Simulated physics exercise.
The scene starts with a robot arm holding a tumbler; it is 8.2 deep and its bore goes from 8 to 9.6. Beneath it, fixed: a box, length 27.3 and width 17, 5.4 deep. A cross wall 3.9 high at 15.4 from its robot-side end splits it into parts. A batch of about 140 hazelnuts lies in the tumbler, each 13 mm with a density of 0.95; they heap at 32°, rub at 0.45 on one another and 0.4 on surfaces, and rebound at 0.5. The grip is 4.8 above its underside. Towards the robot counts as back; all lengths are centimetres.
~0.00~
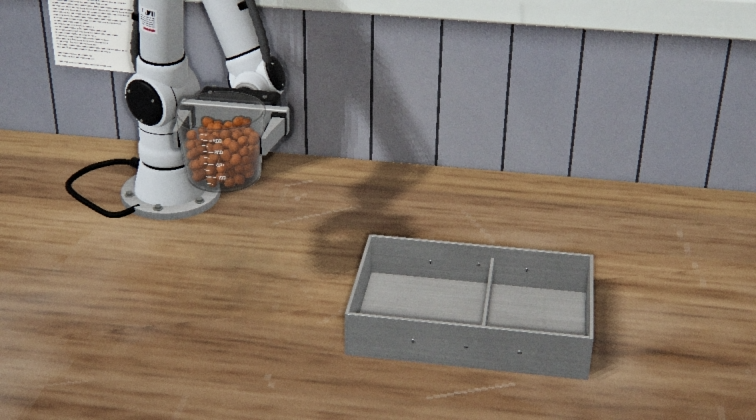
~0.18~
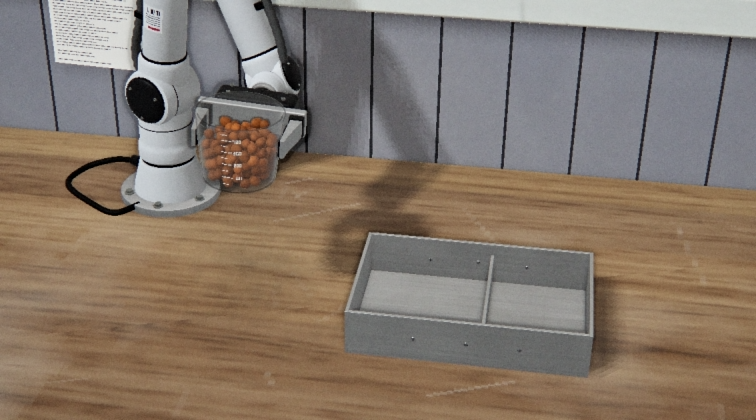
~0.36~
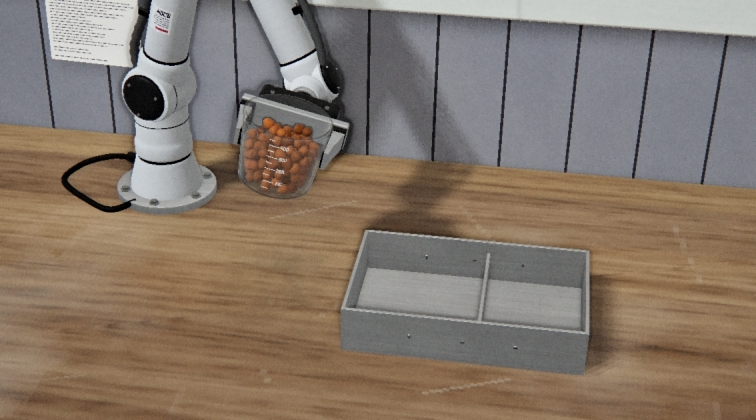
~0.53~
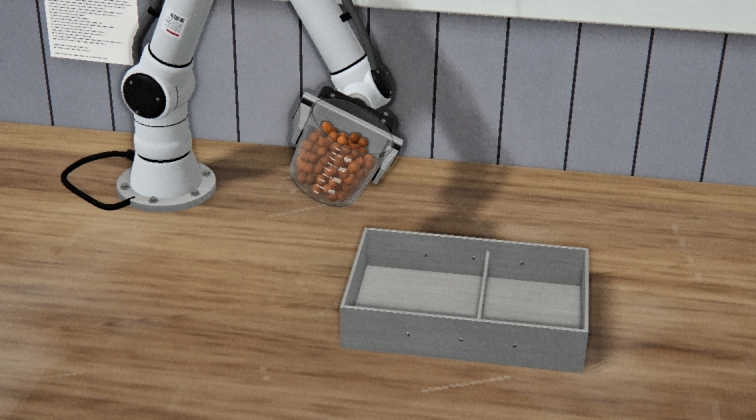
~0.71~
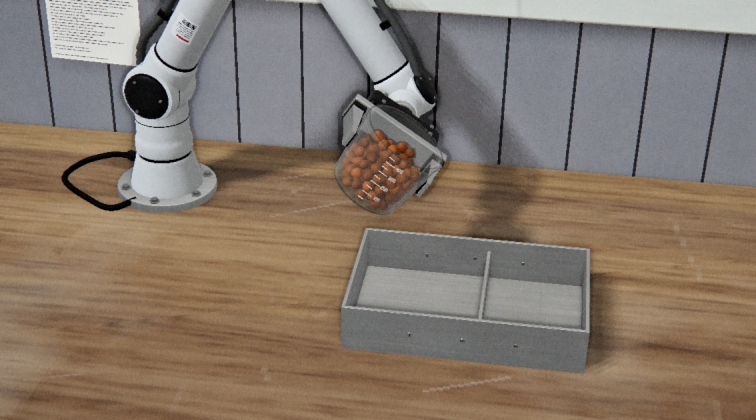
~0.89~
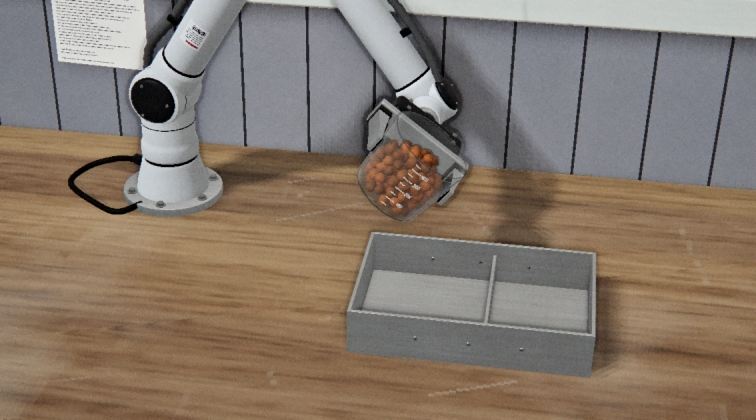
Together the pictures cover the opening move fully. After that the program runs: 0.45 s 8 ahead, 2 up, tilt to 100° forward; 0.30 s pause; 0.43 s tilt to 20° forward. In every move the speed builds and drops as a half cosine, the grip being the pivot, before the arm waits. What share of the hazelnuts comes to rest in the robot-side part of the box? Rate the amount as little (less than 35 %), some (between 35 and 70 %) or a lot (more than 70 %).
Little - less than 35 %.
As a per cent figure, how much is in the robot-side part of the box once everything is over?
Result: Approx. 0 %.
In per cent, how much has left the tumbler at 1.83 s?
Around 85 % is out.
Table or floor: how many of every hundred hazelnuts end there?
The share comes to around 0 per cent.
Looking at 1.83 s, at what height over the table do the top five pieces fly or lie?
Estimate above table: About 20 centimetres.
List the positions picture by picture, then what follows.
In the first frame, tumbler middle at (222, 144), level; upper third of the load around (224, 138), from x 190 to 255, top at y 120; 137 in the tumbler.
In the second frame, tumbler middle at (239, 145), tilted 4° forward; upper third of the load around (241, 138), from x 205 to 270, top at y 120.
In the third frame, tumbler middle at (281, 149), tilted 13° forward; upper third of the load around (278, 143), from x 250 to 315, top at y 125.
In the fourth frame, tumbler middle at (337, 156), tilted 24° forward; upper third of the load around (331, 149), from x 300 to 370, top at y 125.
In the fifth frame, tumbler middle at (384, 164), tilted 33° forward; upper third of the load around (374, 155), from x 345 to 415, top at y 135.
In the sixth frame, tumbler middle at (408, 170), tilted 37° forward; upper third of the load around (398, 162), from x 370 to 440, top at y 145; 137 in the tumbler.
After 1.36 s, tilted 100° forward, highest piece 23 above the table; 113 in the tumbler, 24 in flight or on a rim.
After 1.83 s, tilted 66° forward, highest piece 20 above the table; 107 in the far-side part, 23 in the tumbler, 1 on the table or floor, 6 in flight or on a rim.
After 2.27 s, tilted 20° forward, highest piece 21 above the table; 115 in the far-side part, 21 in the tumbler, 1 on the table or floor.
After 3.32 s, tilted 20° forward, highest piece 21 above the table; 115 in the far-side part, 21 in the tumbler, 1 on the table or floor.
At rest, 115 in the far-side part, 21 in the tumbler, 1 on the table or floor. That is 0 % in the robot-side part of the box.
